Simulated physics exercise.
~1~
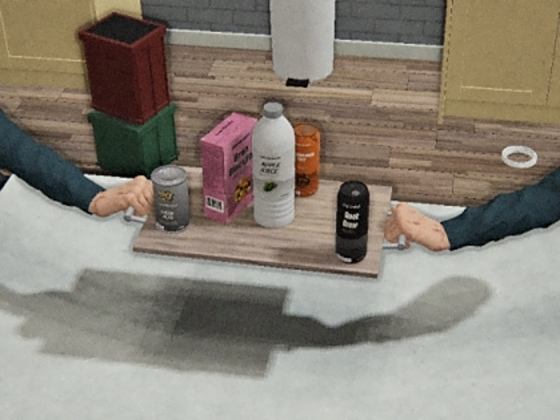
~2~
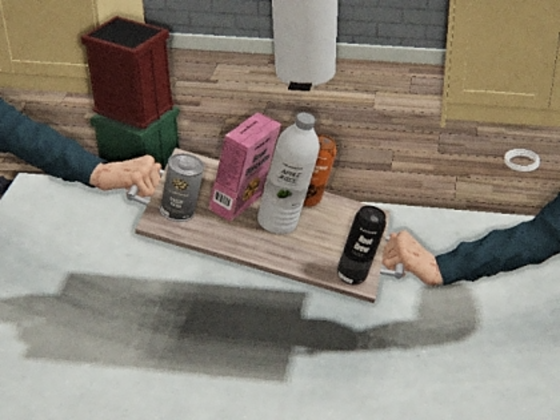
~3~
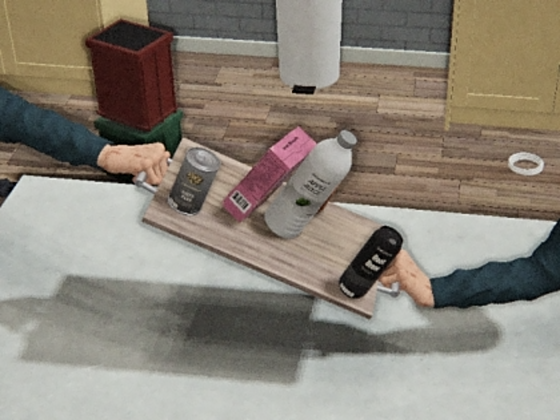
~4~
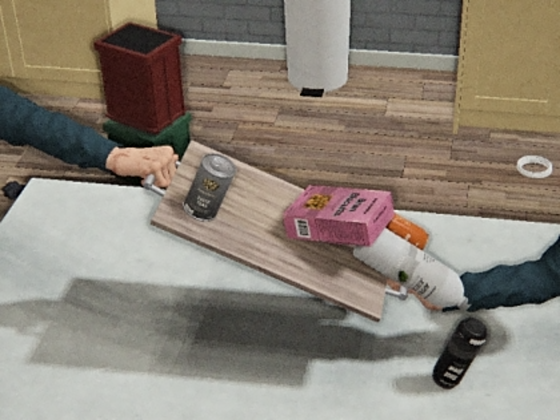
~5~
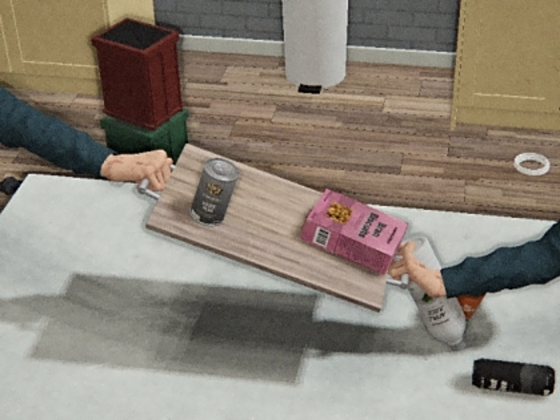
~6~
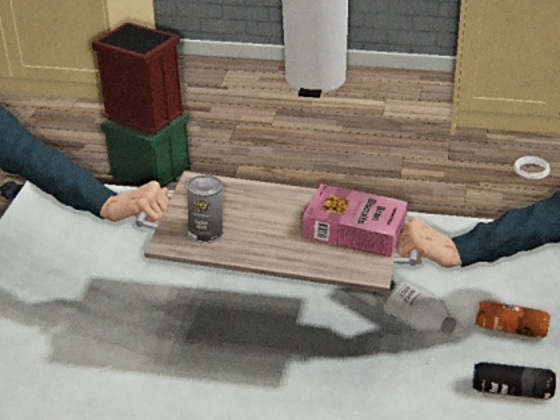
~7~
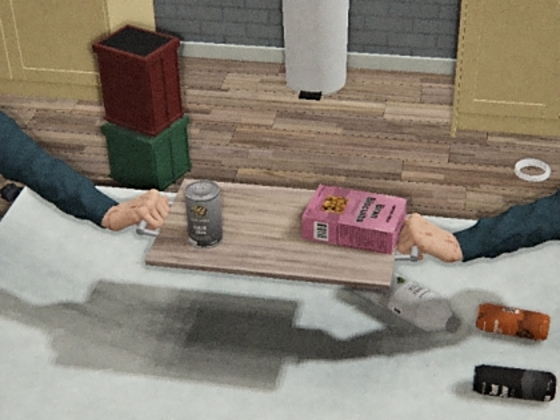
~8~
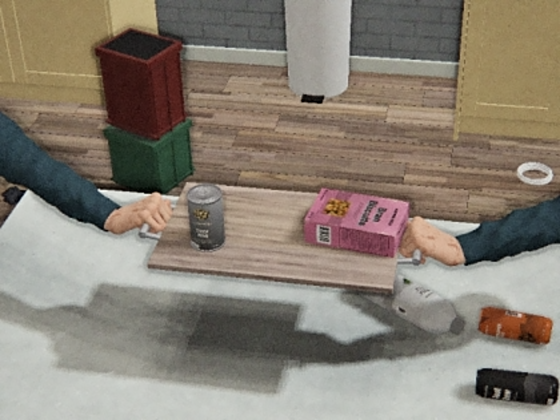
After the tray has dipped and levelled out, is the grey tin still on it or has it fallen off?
The grey tin is still on the tray, standing upright near the left end.
